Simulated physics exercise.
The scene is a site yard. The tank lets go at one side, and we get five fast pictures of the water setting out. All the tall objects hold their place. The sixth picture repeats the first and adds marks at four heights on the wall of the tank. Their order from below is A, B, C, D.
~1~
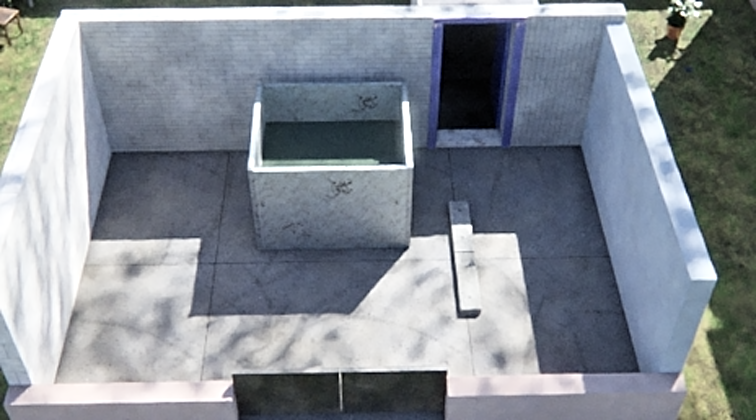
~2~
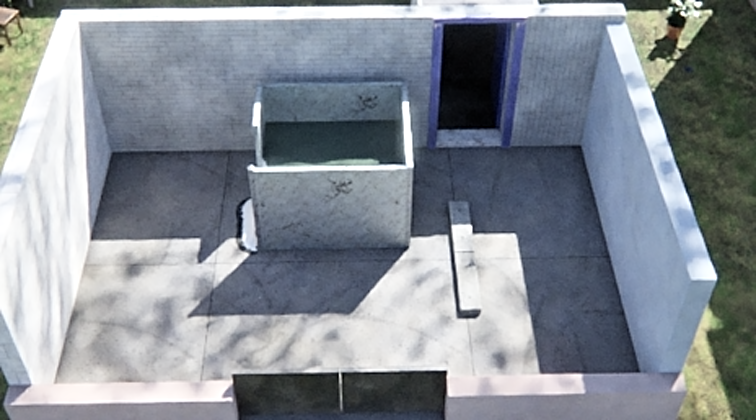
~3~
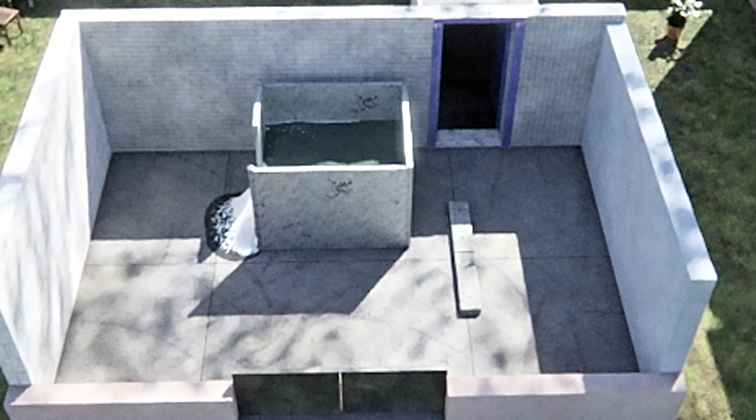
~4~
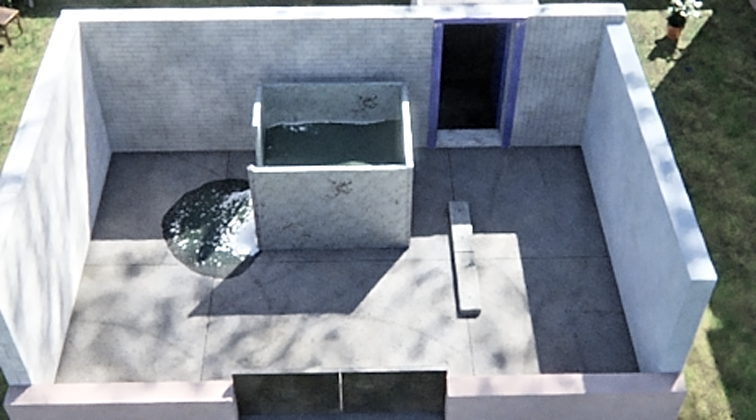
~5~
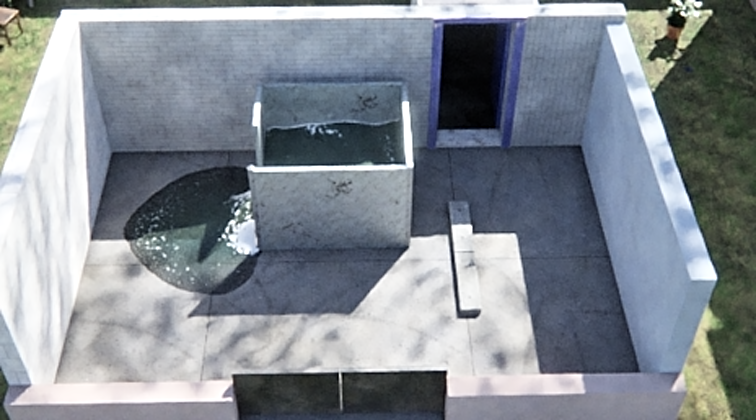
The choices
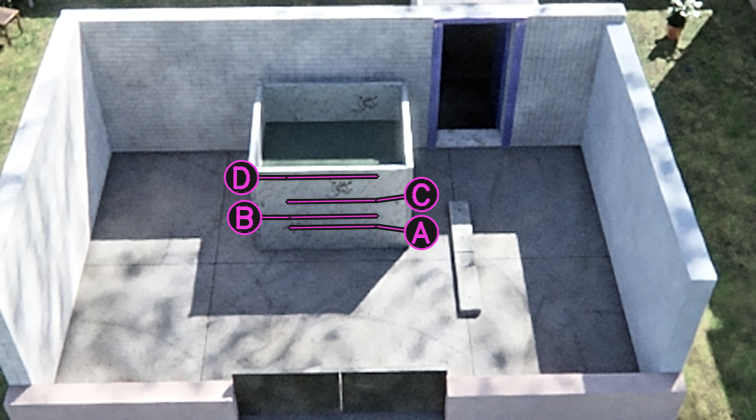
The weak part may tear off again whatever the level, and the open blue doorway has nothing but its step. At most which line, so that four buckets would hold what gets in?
Take C.
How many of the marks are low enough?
Three.
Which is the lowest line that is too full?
D.
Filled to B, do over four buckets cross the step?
No.
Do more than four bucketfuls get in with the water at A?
No.
On the marked copy, A at (333, 227); B at (333, 216); C at (332, 201); D at (331, 176); from the bottom up A, B, C, D.
For line A, nothing gets over.
For line B, nothing gets over.
For line C, a splash gets over, under a bucket.
For line D, about 9 bucketfuls get in.
